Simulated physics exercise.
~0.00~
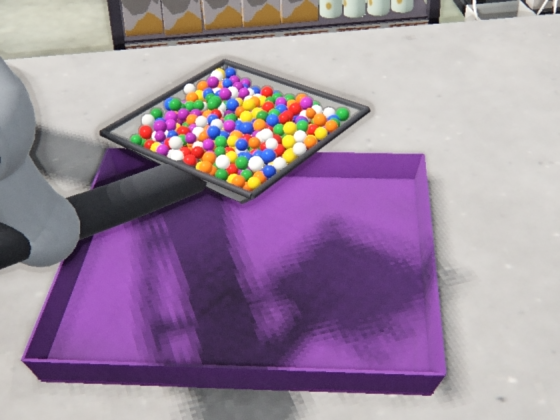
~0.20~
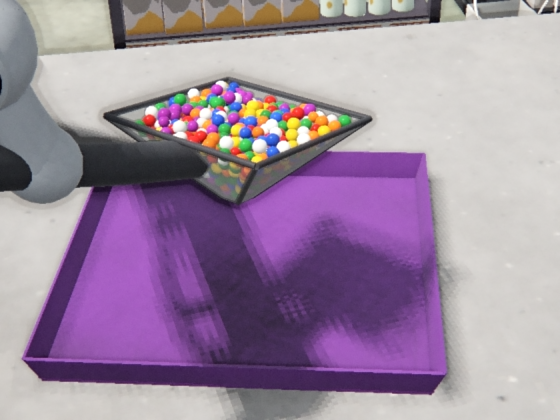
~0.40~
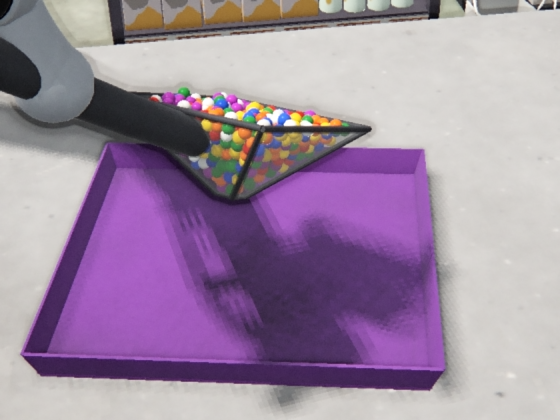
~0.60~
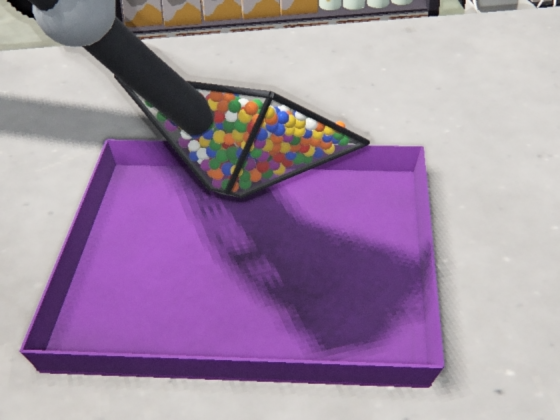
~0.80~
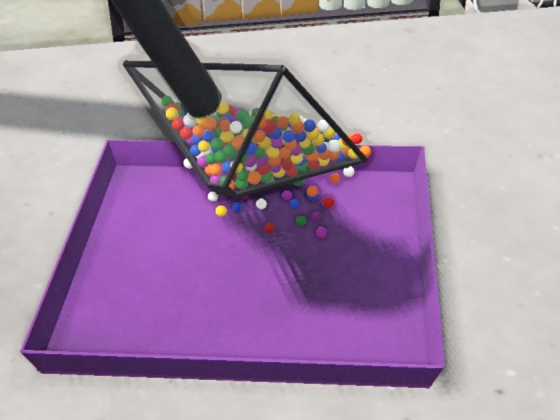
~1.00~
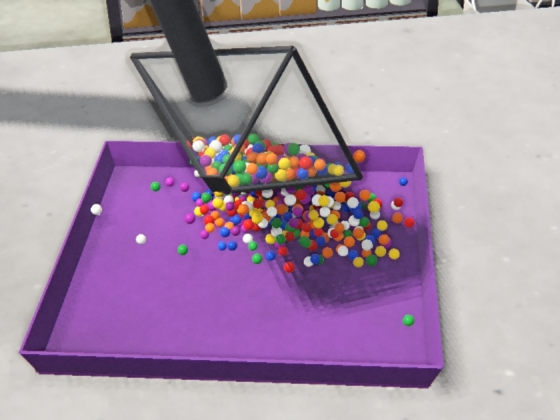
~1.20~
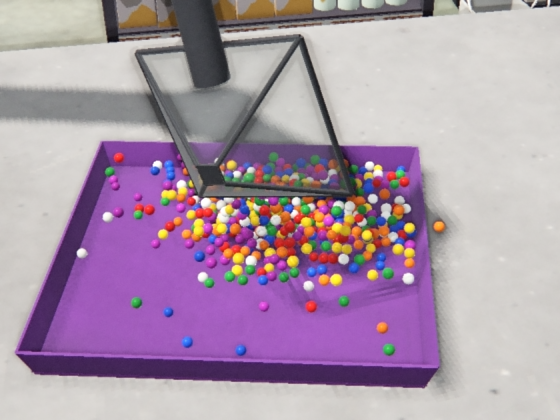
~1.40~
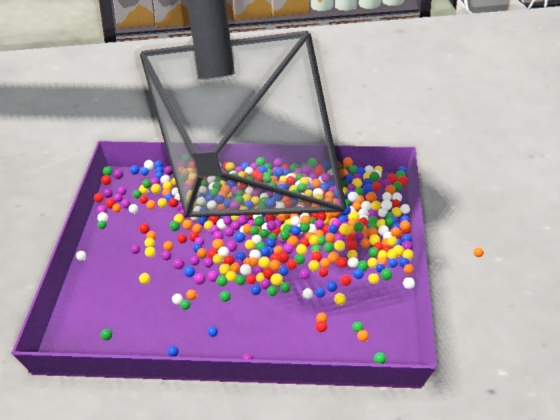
At first, a dark-edged, see-through scoop full of small, brightly coloured beads sits level above the back edge of an empty purple tray, held by a grey and black mechanical arm. The arm steadily tips the scoop forward, and the beads stay inside while it leans further. Then a few beads spill over the front lip and drop toward the tray. The trickle becomes a rush, and beads pile up near the back while others scatter outward. Finally the scoop stands steeply tipped and emptied, with beads spread across the tray and one orange bead lying outside on the right.
